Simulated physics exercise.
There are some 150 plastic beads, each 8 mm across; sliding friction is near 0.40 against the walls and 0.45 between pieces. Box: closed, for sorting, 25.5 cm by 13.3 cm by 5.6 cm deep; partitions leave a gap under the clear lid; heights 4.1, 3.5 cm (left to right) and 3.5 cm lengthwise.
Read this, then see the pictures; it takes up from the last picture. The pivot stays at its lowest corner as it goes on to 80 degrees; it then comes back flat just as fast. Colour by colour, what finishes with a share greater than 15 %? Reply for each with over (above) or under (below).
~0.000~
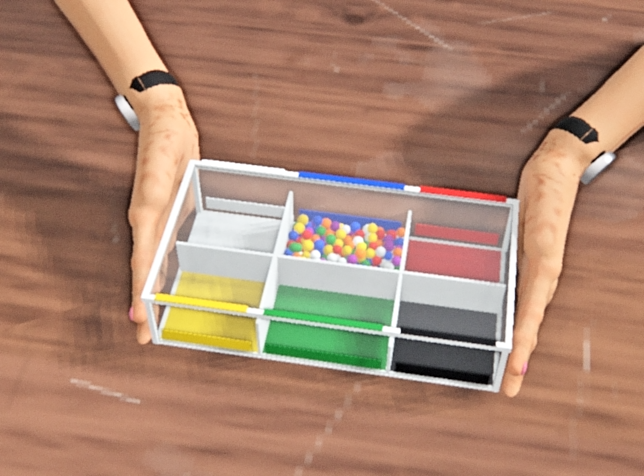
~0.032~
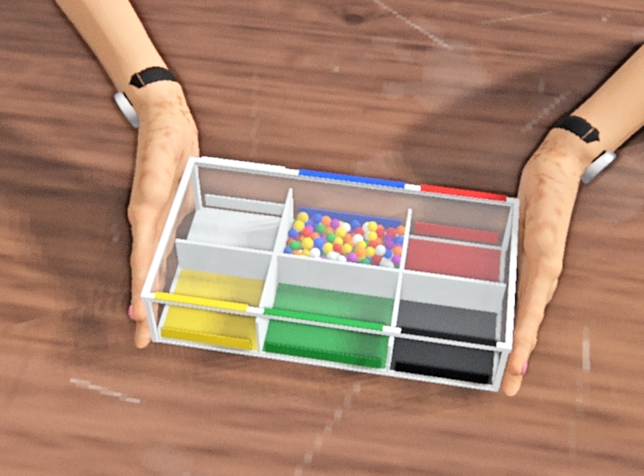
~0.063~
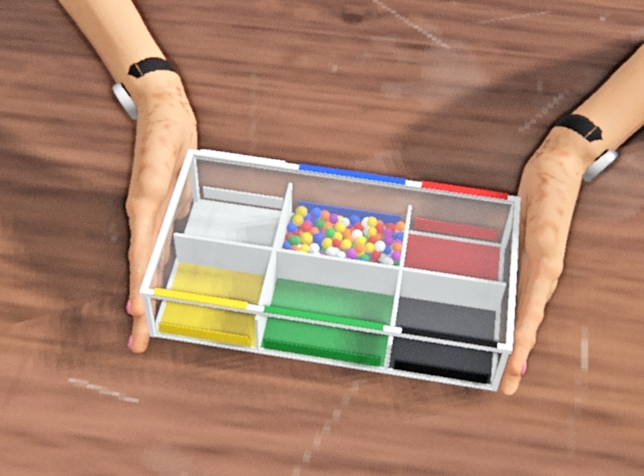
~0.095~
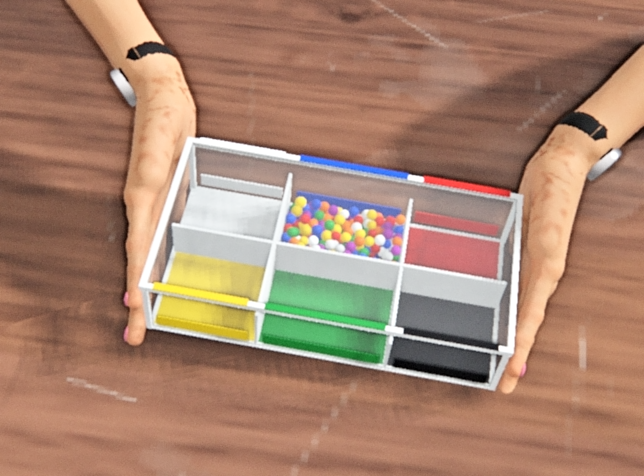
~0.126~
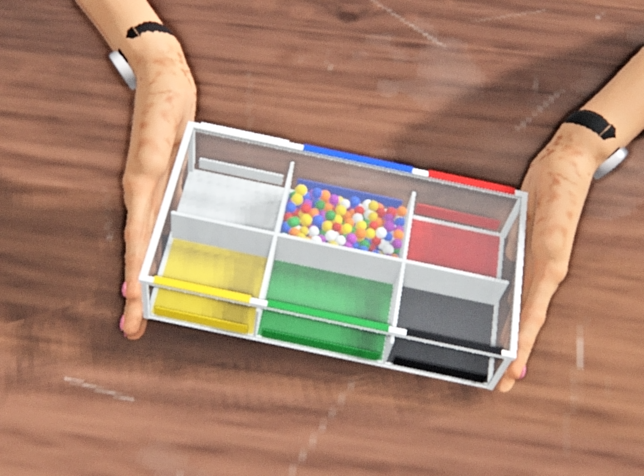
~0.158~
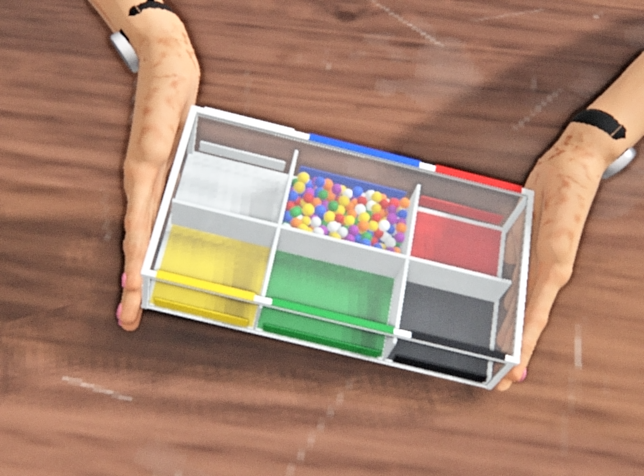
Red - under, blue - over, green - under, yellow - under, white - under, black - over.
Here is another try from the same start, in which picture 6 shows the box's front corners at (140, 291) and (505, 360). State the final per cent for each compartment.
By the end red holds 0%, blue holds 55%, green holds 20%, yellow holds 0%, white holds 0% and black holds 30%.
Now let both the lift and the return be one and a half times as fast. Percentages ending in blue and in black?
In that case blue keeps 35 per cent while black keeps 50 per cent.
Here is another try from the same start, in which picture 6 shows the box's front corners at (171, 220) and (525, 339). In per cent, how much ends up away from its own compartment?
Roughly 55 per cent.
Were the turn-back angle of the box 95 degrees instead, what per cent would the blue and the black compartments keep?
Result - blue 20 %, black 70 %.
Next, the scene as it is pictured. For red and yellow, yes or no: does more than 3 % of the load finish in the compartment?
So red is a pass and yellow is a miss.
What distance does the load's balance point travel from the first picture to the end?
I'd put it at close to 8.5 cm.
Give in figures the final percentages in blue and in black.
In the blue compartment 40 percent, in the black 50 percent.
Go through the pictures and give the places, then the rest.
In the first frame, box tilt 0 degrees, front corners at (149, 296) and (505, 345); blue 100 %.
In the second frame, box tilt 1 degrees, front corners at (148, 295) and (505, 345).
In the third frame, box tilt 3 degrees, front corners at (147, 291) and (506, 347).
In the fourth frame, box tilt 6 degrees, front corners at (146, 284) and (507, 349), lowest corner right front.
In the fifth frame, box tilt 11 degrees, front corners at (146, 277) and (510, 353), lowest corner right front.
In the sixth frame, box tilt 16 degrees, front corners at (148, 271) and (513, 358), lowest corner right front; blue 100 %. Its pace works out near 160 degrees a second.
After 0.65 s, tilt 79 degrees; red 5 %, blue 80 %, green 5 %, black 10 %.
After 0.97 s, tilt 34 degrees; red 10 %, blue 40 %, green 5 %, black 50 %.
After 1.39 s, tilt 0 degrees; red 10 %, blue 40 %, green 5 %, black 50 %.
By 2.0 s all is still; red 10 %, blue 40 %, green 5 %, yellow 0 %, white 0 %, black 50 %.
